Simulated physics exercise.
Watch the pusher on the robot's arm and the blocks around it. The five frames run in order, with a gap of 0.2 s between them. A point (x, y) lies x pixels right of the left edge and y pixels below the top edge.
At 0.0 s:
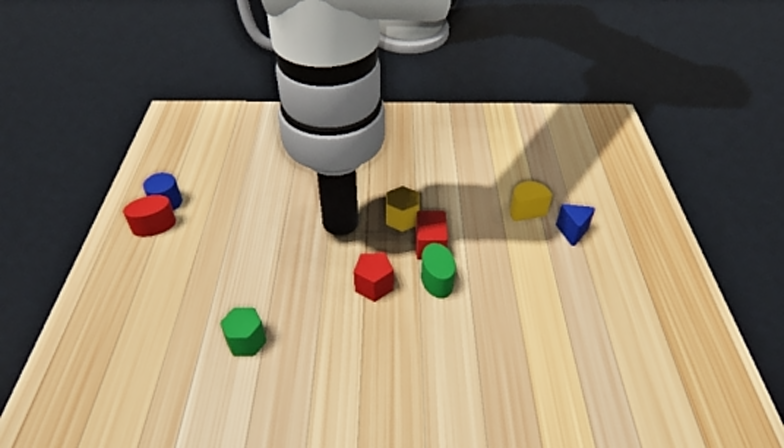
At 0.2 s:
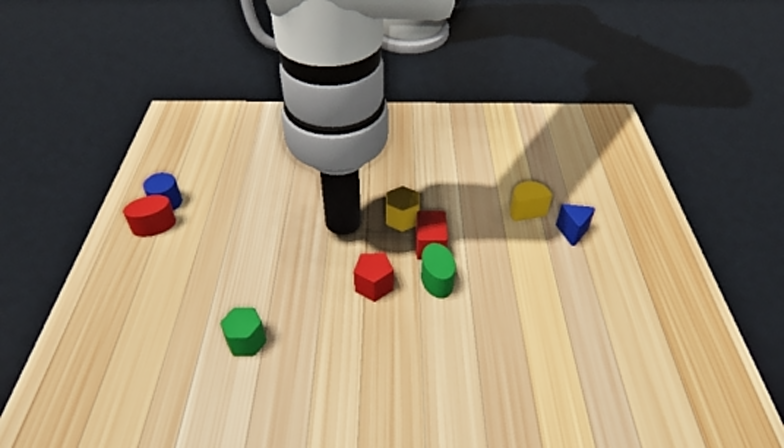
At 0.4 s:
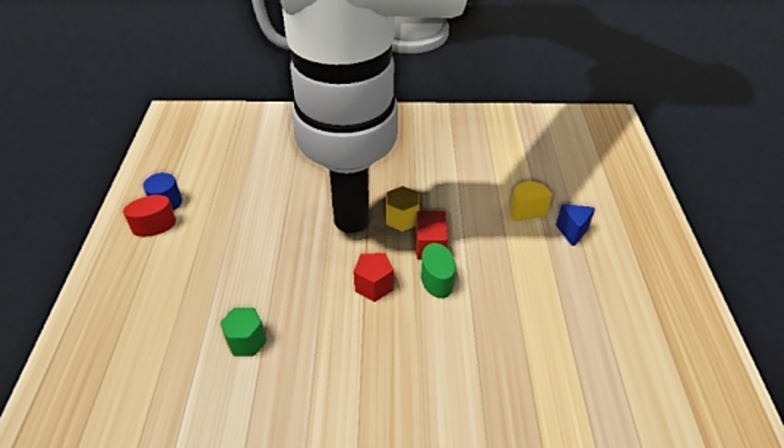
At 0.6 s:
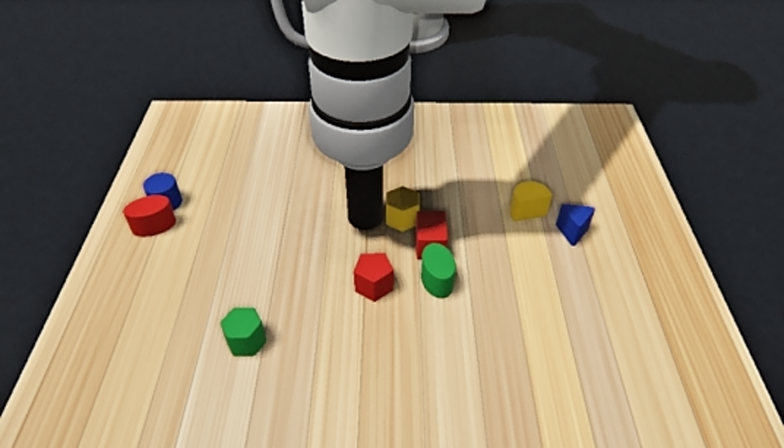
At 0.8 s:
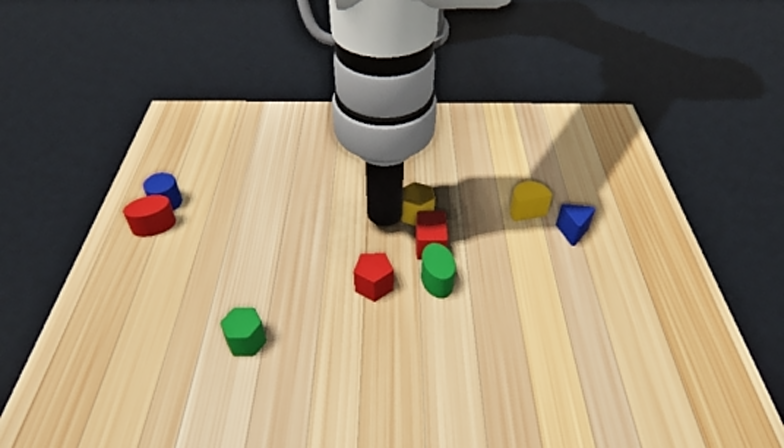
At the start, a robot arm's black pusher stands on a wooden table, left of a yellow six-sided block, with red, green, blue and other yellow blocks scattered around. The pusher slides slowly right while the blocks stay still, then the yellow six-sided block shifts slightly right and away beside it.
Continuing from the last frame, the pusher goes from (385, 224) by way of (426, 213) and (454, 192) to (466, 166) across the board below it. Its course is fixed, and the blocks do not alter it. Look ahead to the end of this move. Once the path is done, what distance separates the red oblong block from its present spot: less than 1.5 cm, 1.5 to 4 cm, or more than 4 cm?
Displacement: Within 1.5 cm.
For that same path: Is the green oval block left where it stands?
My answer is yes.
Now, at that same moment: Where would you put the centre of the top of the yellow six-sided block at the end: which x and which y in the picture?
Expect it around (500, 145).
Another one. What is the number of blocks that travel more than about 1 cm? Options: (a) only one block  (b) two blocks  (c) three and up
I'll go with a - only one block.
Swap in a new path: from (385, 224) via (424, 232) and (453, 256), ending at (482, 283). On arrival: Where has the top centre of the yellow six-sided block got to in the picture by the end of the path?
My best guess is (439, 190).
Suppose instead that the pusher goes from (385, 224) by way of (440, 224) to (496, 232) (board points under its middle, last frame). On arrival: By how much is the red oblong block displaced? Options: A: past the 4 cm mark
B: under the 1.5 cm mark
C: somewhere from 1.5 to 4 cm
C - somewhere from 1.5 to 4 cm.
On the path given first. One third of the way, pusher (427, 203); yellow six-sided block (453, 178), turned 30° anticlockwise.
Two thirds of the way, pusher (456, 181); yellow six-sided block (482, 159), turned 25° anticlockwise.
At the end, pusher (467, 156); yellow six-sided block (500, 145); red oblong block still; green oval block still.
